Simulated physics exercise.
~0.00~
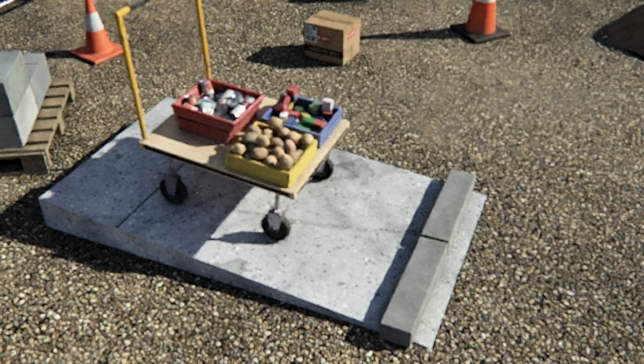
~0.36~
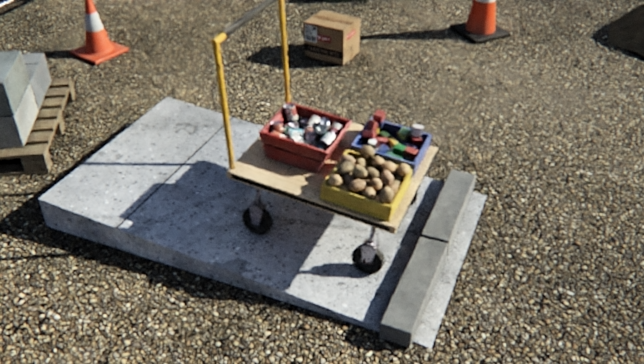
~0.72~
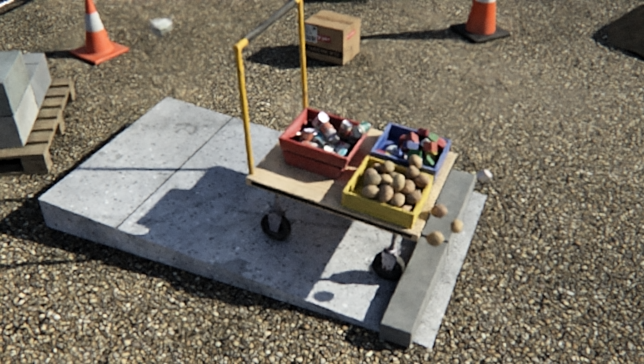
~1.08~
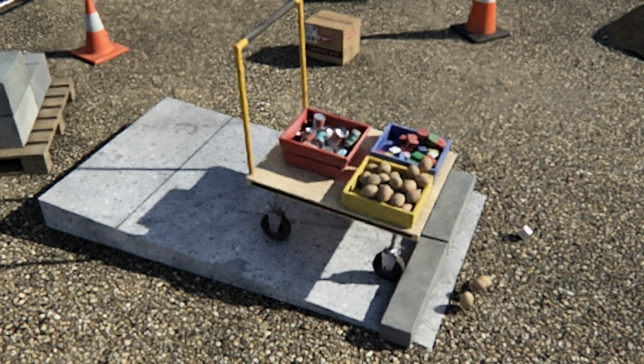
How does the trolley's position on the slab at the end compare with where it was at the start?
At the start the trolley is further to the left, up the slab and well short of the kerb. At the end it stands further right and slightly lower in view, right up at the kerb.
